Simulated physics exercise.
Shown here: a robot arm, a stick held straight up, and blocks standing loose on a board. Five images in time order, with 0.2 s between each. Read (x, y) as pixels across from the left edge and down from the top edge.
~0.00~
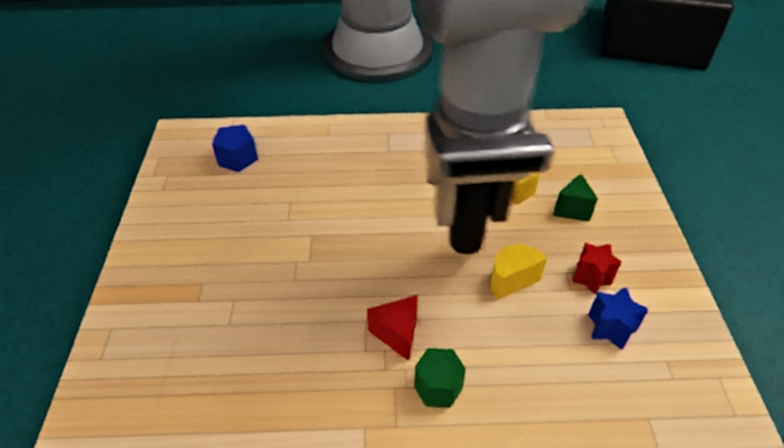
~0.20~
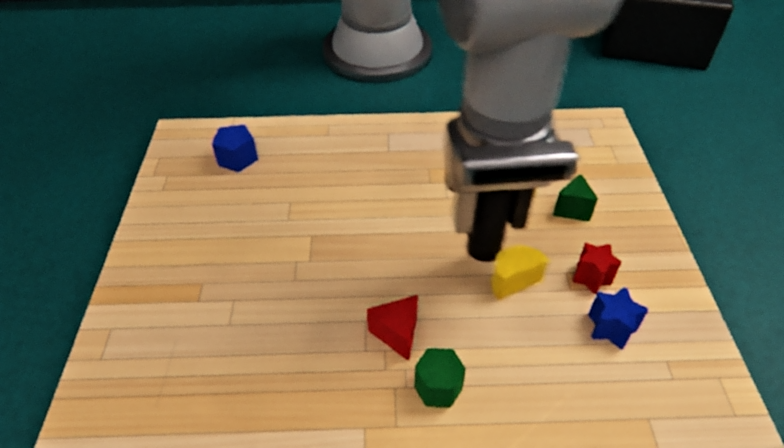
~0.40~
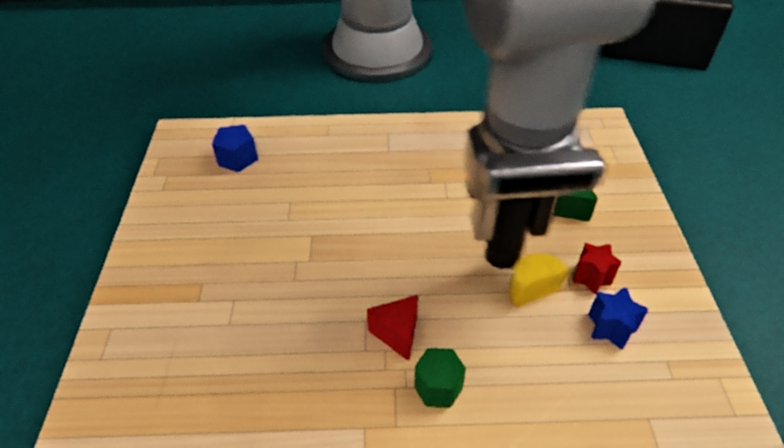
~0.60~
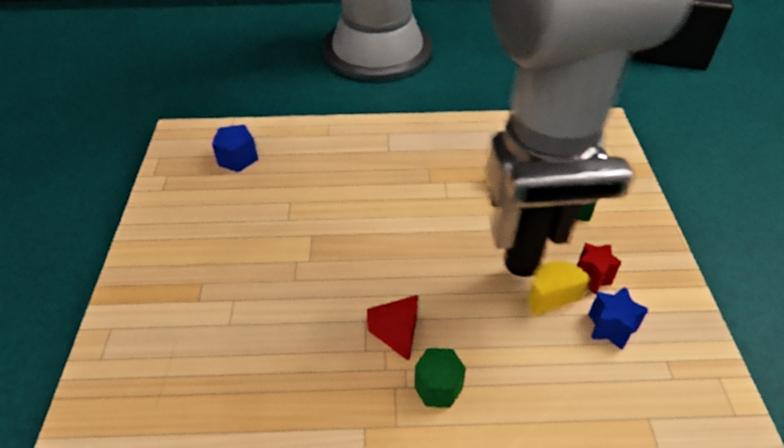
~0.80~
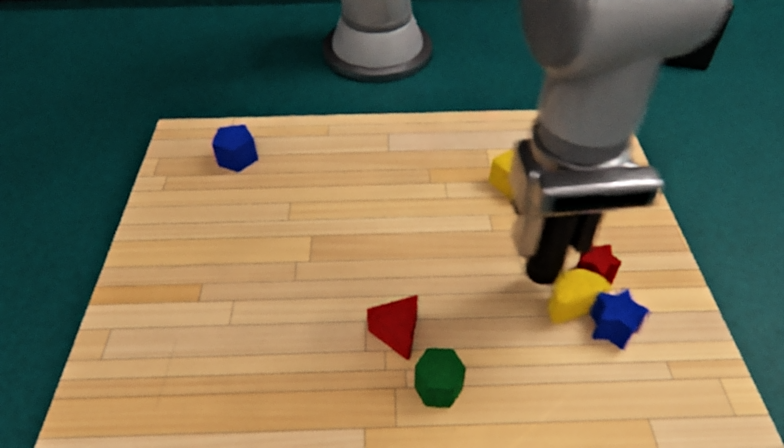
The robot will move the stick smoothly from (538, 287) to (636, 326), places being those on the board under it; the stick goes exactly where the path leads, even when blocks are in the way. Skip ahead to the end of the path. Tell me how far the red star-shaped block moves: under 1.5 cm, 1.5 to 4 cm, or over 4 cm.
I'd go with under 1.5 cm for this block.
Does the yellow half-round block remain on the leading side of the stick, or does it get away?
Most likely the yellow half-round block stays ahead.
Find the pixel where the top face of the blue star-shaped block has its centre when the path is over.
Pixel (721, 351).
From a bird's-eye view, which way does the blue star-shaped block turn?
It spins clockwise.
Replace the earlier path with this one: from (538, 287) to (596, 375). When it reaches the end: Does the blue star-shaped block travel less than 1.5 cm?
It seems not.
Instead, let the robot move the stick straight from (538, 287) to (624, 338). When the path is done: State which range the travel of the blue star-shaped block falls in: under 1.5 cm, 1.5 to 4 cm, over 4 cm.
The shift is above 4 cm.
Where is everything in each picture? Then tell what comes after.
The first picture shows lower end of the stick at (466, 243), tops of blocks, yellow half-round block at (517, 259), red star-shaped block at (600, 256), blue star-shaped block at (621, 306).
The second picture shows stick at (484, 249), blocks as before.
The third picture shows stick at (502, 257), yellow half-round block at (538, 267).
The fourth picture shows stick at (522, 264), yellow half-round block at (558, 276).
The fifth picture shows stick at (542, 272), yellow half-round block at (580, 284), red star-shaped block at (600, 256), blue star-shaped block at (623, 307).
On the path given first. Halfway along, stick at (593, 292); yellow half-round block at (636, 300), turned 20° anticlockwise; blue star-shaped block at (668, 325), turned 40° clockwise.
At the end, stick at (644, 311); yellow half-round block at (689, 322), turned 15° anticlockwise; red star-shaped block not moved; blue star-shaped block at (721, 351), turned 45° clockwise.
